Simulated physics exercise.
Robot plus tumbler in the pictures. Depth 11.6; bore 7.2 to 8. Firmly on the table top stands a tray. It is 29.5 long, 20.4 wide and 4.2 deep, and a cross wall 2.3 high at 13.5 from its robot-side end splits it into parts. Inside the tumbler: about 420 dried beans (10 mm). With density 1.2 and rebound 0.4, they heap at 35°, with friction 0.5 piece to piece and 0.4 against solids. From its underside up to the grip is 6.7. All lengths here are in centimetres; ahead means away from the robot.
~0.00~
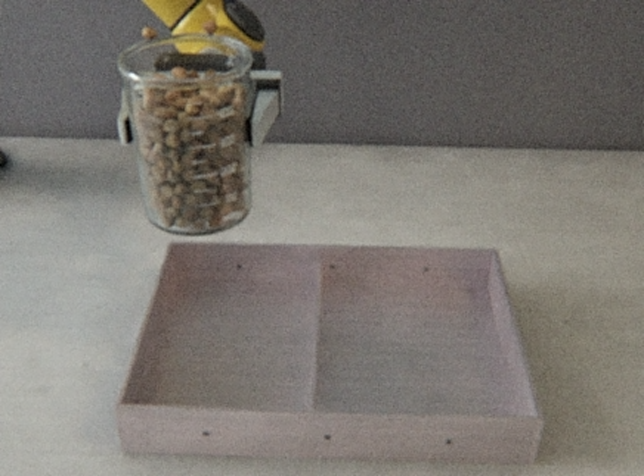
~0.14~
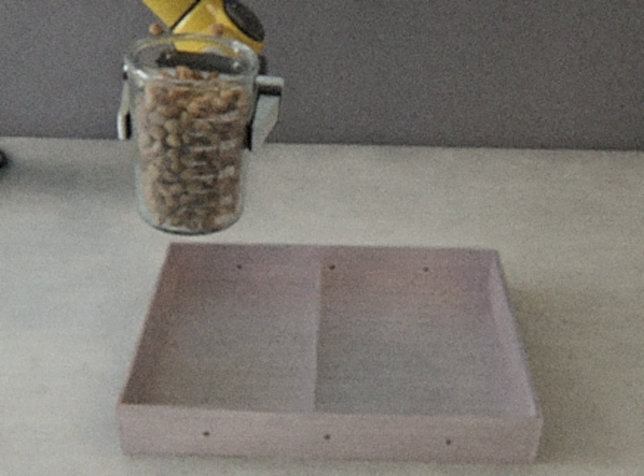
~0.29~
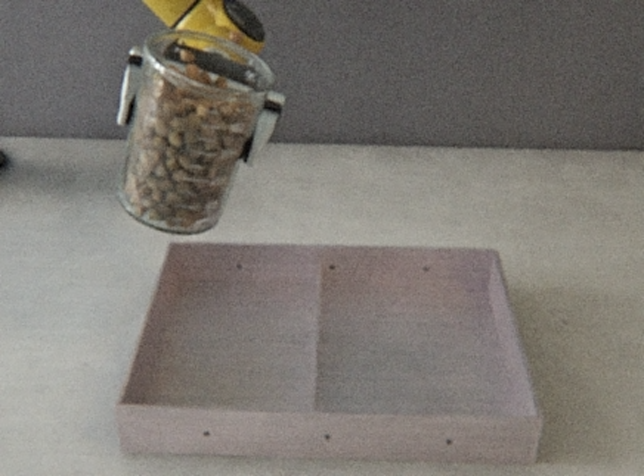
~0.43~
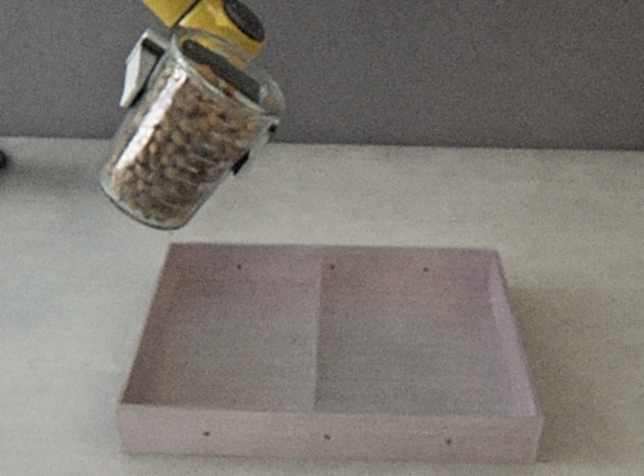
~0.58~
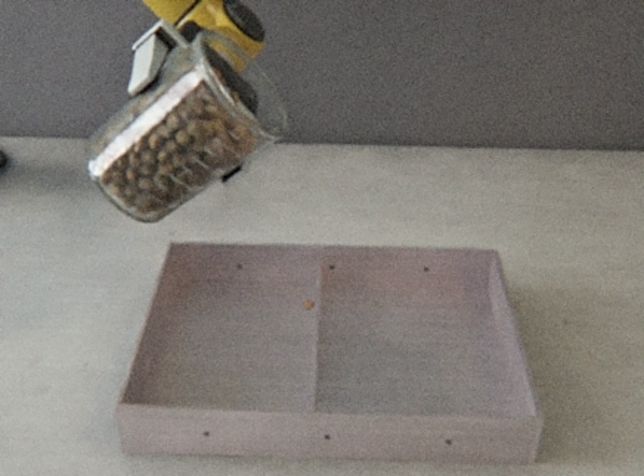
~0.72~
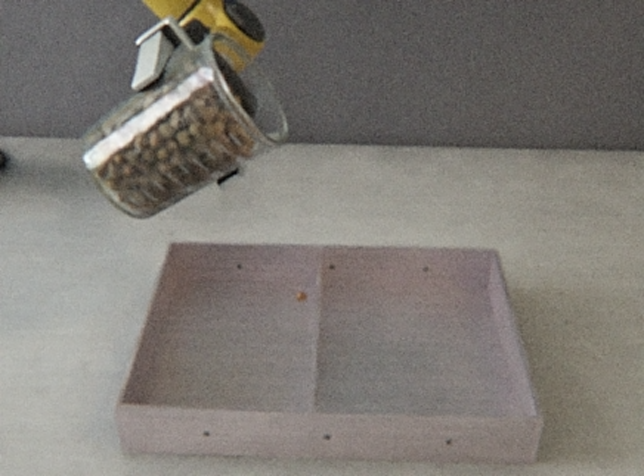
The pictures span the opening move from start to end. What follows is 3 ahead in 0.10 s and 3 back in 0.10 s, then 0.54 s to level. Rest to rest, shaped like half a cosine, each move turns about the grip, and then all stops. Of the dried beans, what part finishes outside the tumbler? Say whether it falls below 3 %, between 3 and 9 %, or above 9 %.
It falls between 3 and 9 %.
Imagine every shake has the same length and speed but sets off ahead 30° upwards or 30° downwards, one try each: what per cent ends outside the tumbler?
Result: Approx. 10 % and 0 %, one try each.
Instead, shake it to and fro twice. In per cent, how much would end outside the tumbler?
It would come to about 5 %.
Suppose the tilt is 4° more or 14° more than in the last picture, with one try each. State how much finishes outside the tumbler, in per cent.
Some 5 and 15 per cent.
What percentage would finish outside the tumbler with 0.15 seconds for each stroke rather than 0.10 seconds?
It would be some 0 %.
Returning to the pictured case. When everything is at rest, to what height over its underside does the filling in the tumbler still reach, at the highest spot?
I'd say close to 12.0 cm.
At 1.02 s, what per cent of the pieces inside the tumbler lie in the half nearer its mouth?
Some 40 percent is in that half.
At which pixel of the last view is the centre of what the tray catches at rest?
Roughly at pixel (418, 351).
After 1.02 s, tilted 51° forward, highest piece 23 above the table; 397 in the tumbler, 4 in the far-side part, 1 in the robot-side part, 14 in flight or on a rim.
After 1.31 s, tilted 10° forward, highest piece 26 above the table; 394 in the tumbler, 21 in the far-side part, 1 in the robot-side part.
After 1.66 s, level, highest piece 27 above the table; 394 in the tumbler, 21 in the far-side part, 1 in the robot-side part.
After 2.71 s, level, highest piece 27 above the table; 394 in the tumbler, 21 in the far-side part, 1 in the robot-side part.
In the end, 394 in the tumbler, 21 in the far-side part, 1 in the robot-side part. That is 5 % outside the tumbler.
